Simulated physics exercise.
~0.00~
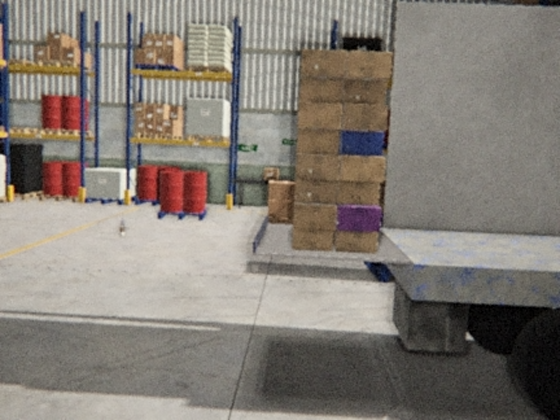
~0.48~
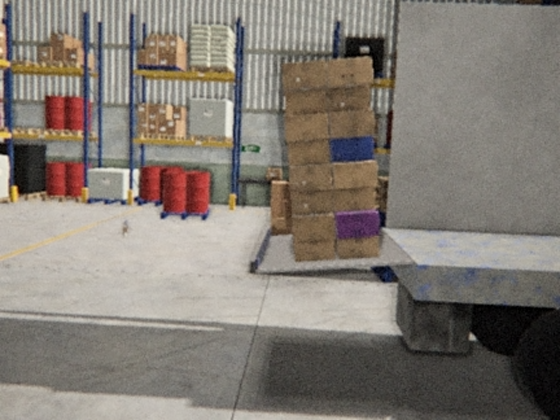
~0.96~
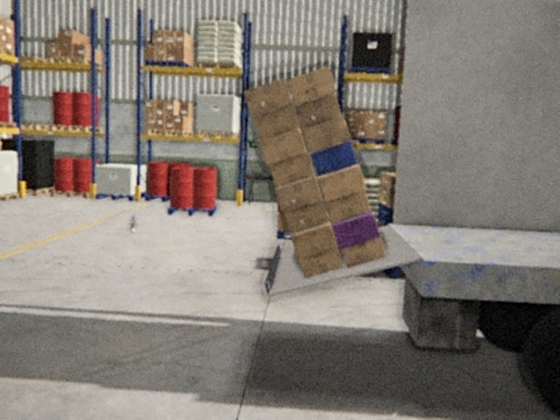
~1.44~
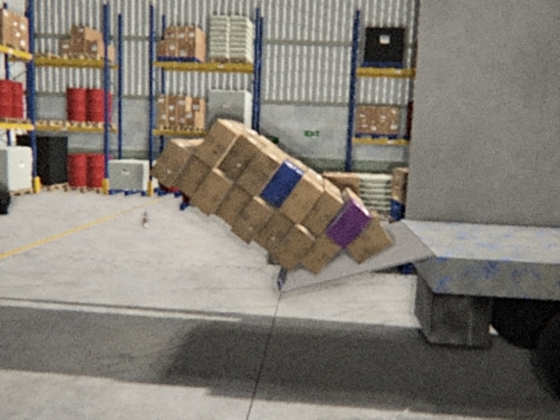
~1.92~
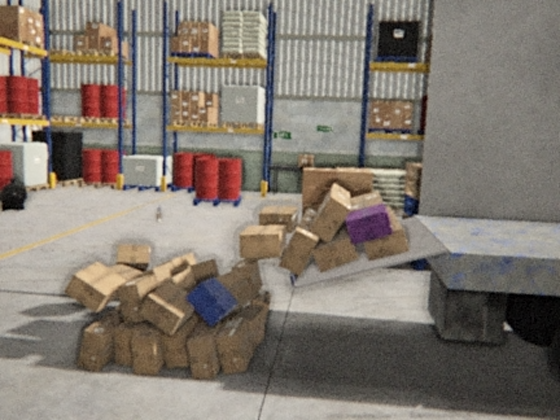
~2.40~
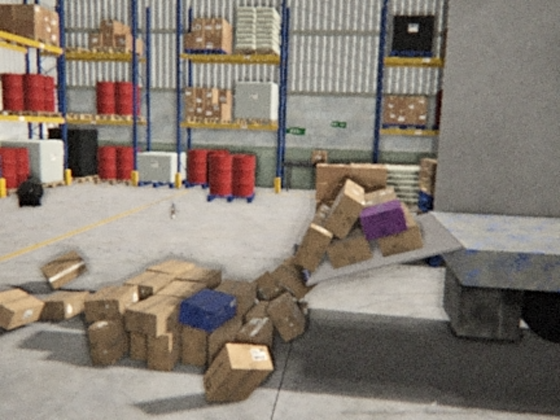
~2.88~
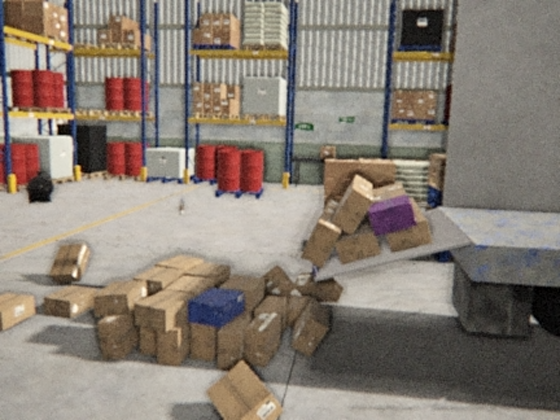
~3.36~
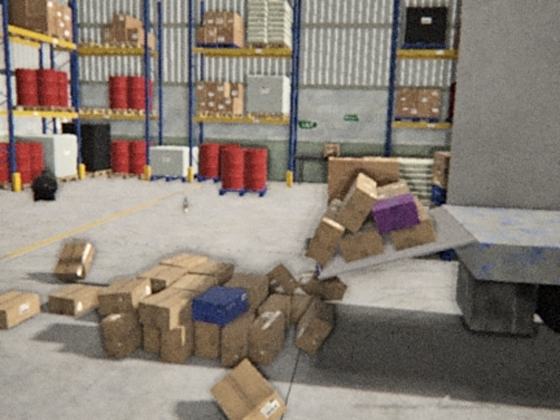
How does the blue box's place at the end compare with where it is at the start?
At the start the blue box is partway up the tall stack on the lorry's platform. At the end it lies lower and farther left, on top of the heap of fallen boxes on the warehouse floor.
